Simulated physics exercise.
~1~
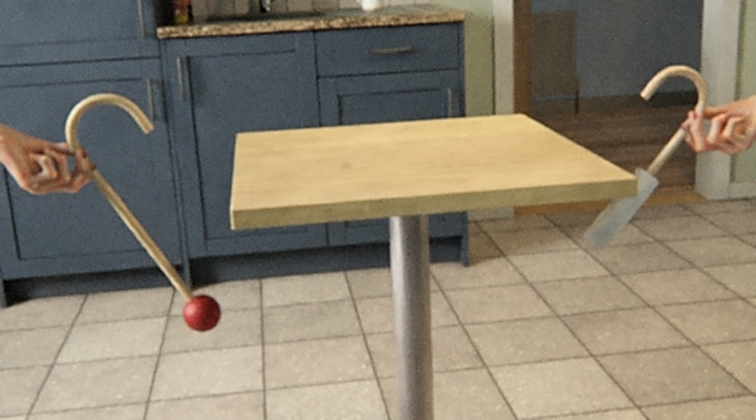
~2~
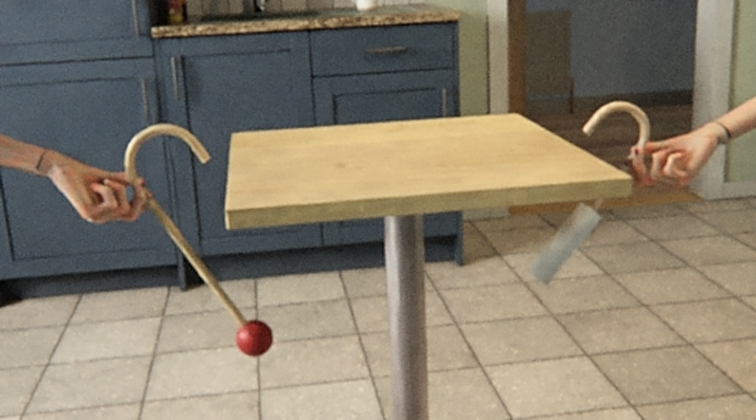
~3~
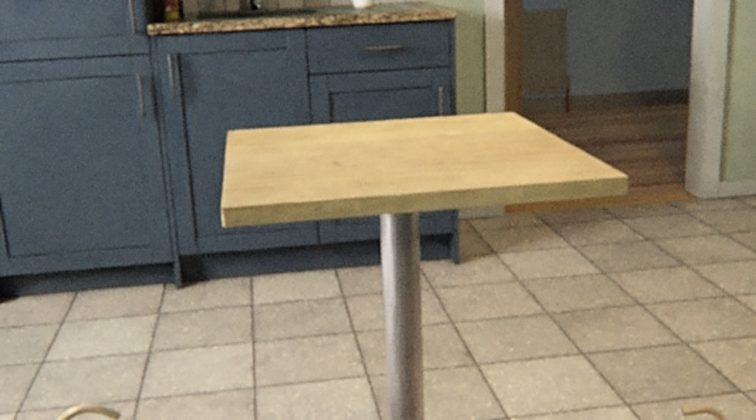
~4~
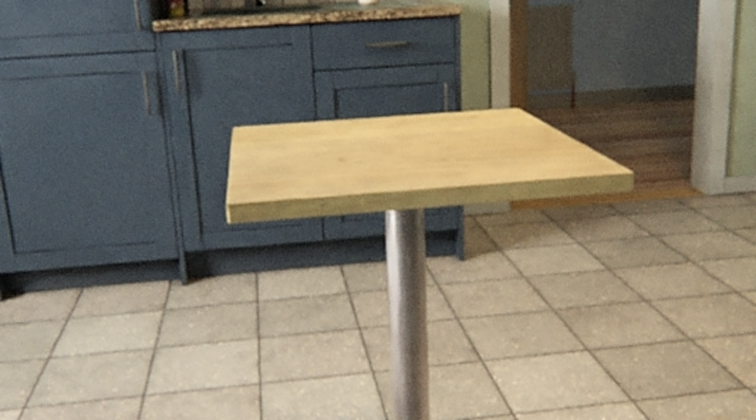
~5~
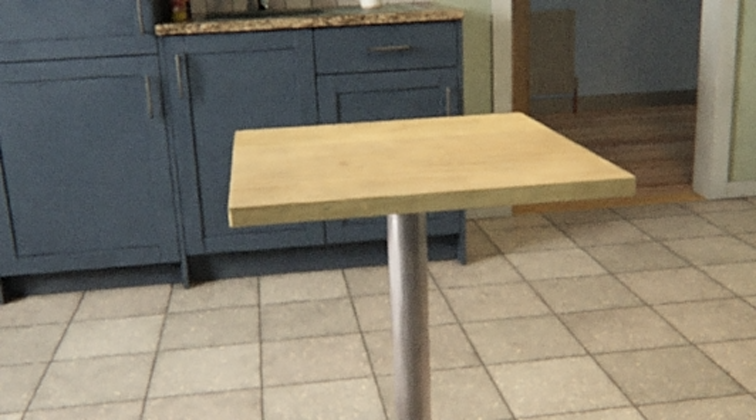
In a kitchen, two hands release hooked sticks beside a small table, and both drop away.
